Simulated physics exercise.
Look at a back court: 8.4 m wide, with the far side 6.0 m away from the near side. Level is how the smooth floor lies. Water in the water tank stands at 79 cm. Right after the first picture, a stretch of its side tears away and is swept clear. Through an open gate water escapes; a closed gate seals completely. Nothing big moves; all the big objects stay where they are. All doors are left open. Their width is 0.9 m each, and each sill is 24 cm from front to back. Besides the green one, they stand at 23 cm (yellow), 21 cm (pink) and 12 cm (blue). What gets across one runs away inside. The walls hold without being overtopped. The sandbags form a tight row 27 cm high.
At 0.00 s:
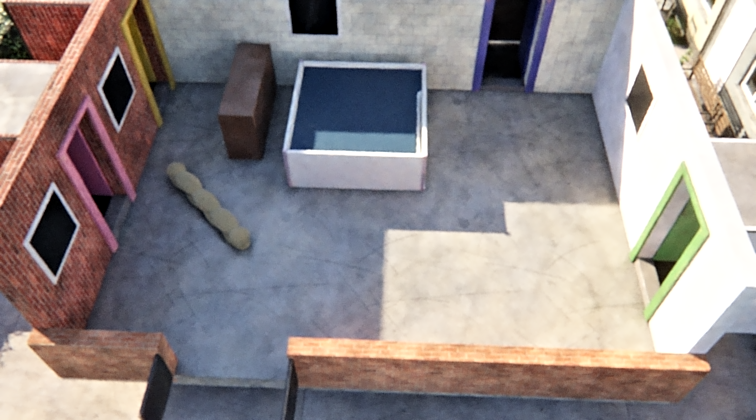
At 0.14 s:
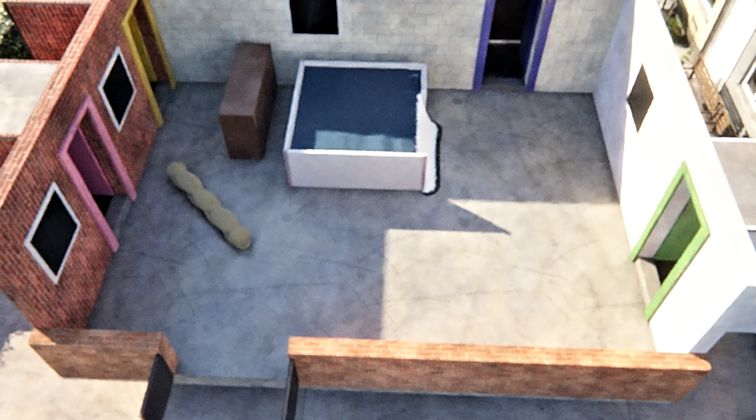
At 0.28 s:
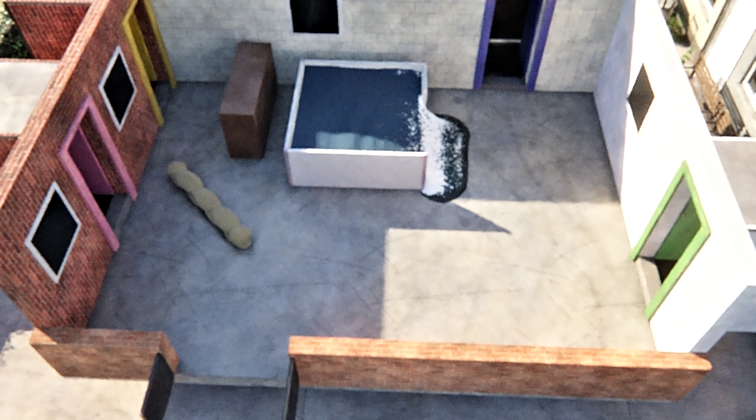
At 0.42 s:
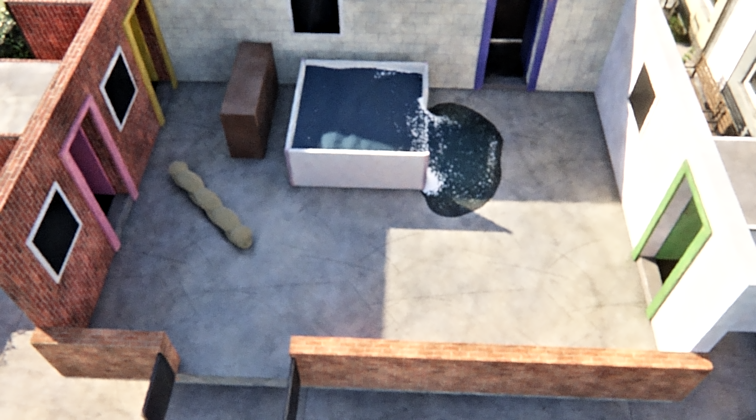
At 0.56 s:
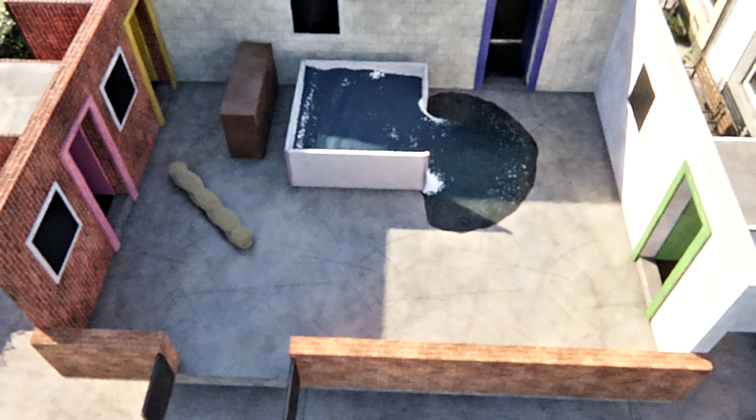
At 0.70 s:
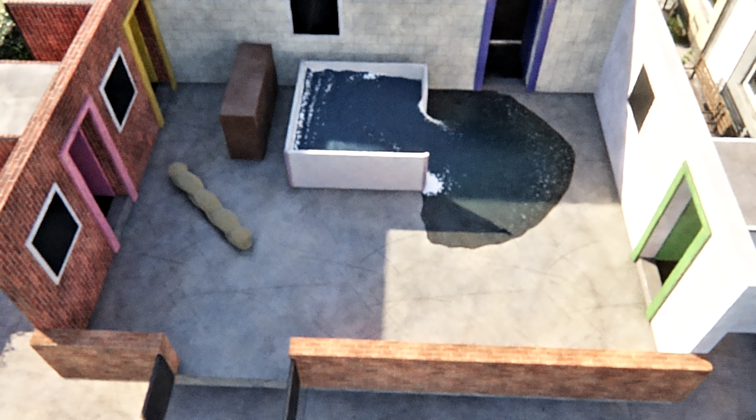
In a back court with open doors, the right side of a still water tank broke open, and dark water poured out and spread in a widening pool across the floor toward the right.
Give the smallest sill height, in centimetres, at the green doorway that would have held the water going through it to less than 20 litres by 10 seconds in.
The smallest height is about 18 cm.
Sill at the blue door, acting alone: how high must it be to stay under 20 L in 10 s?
For blue, a step near 16 cm.
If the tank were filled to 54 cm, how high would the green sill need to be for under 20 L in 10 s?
A step of about 11.5 cm does it.
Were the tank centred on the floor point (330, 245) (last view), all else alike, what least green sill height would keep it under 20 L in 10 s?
Near 34 cm.
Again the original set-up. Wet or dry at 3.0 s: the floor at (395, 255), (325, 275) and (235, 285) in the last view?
In turn: Still dry, still dry, not reached.
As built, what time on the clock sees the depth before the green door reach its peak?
Peak time: Around 2.2 s.
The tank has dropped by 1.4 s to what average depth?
The average depth is some 49 cm.
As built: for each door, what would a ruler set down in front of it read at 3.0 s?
At the yellow door the depth is 0 cm, at green 20 cm, at pink 0 cm and at blue 20 cm.
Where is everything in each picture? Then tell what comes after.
The first frame shows the water tank at (359, 109) is whole and still, 79 cm deep; the green door at (663, 250) is dry.
In the second frame, the front is at (438, 135), 0.3 m from the gap at (422, 145); 0.4 m2 of floor is wet, 79 cm left at the back.
In the third frame, water pours out at (422, 145) and has run 0.8 m, to (464, 144); about 14 cm deep outside, 79 cm at the back.
In the fourth frame, the front is at (498, 147), 1.4 m from the gap at (423, 146); 2.9 m2 of floor is wet, 79 cm left at the back.
In the fifth frame, the front is at (532, 160), 2.0 m from the gap at (423, 147); 5.1 m2 of floor is wet, 73 cm left at the back.
In the sixth frame, the gap is at (422, 147), the front 2.7 m out at (569, 165); the back of the water tank holds 66 cm; the green door at (665, 250), 4.3 m from the gap, is still 2.0 m from the nearest water.
After 1.4 s water covers 30 % of the floor, deepest (42 cm) near (426, 163); it has not reached the green door.
After 3.0 s water covers 40 % of the floor, deepest (42 cm) near (658, 378); 20 cm at the green door, 20 litres in over its 15 cm sill.
After 10.0 s water covers 95 % of the floor, deepest (13 cm) near (140, 185); 11 cm at the green door, 54 litres in over its 15 cm sill.
At the green door as built, the water arrived by 1.6 s and peaked near 23 cm at 2.2 s.
Run again over the same 10 s with other heights there, 47 litres in over 15.5 cm, 8 litres over 20.5 cm. The limit of 20 litres is kept from about 18 cm up.
